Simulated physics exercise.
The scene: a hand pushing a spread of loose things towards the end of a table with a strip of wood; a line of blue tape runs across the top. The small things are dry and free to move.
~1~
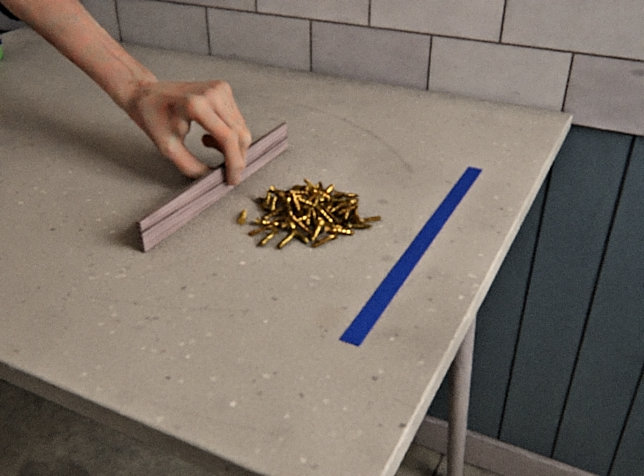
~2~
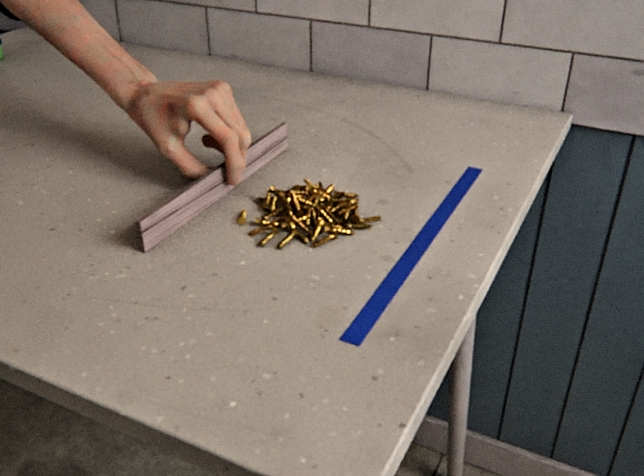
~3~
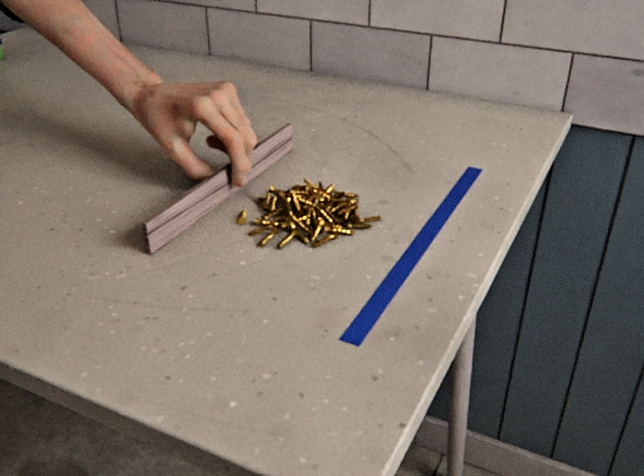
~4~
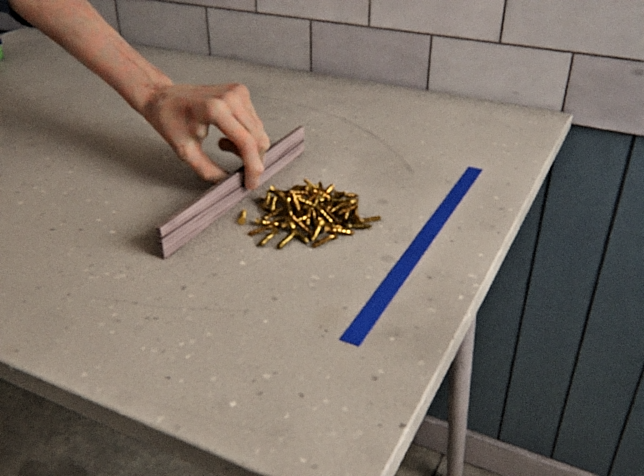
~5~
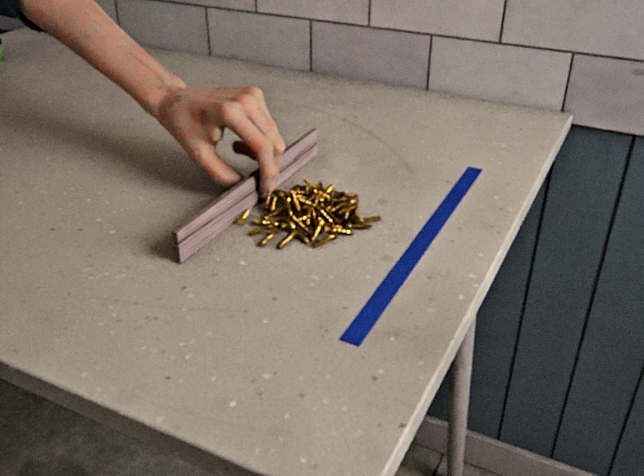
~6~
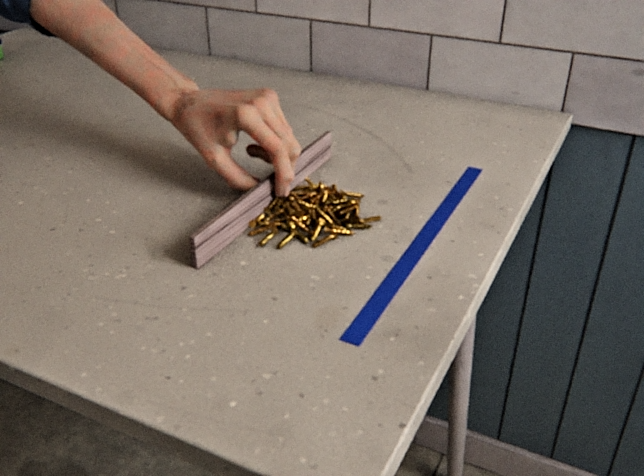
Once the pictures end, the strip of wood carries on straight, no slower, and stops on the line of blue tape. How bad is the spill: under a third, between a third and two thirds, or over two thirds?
The floor gets less than a third.
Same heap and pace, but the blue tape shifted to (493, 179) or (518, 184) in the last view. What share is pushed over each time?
About 50 and 100 per cent.
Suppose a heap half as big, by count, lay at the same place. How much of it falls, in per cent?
About 10 per cent.
Soon after the last picture, strip of wood still moving, near (352, 195); heap all on the table, its front near (405, 248).
A little later, strip of wood stopped at the blue tape; heap a stray few over the edge.
Later still, strip of wood stopped at the blue tape; heap a small part over the edge.
At rest, strip of wood stopped at the blue tape; heap a small part over the edge.
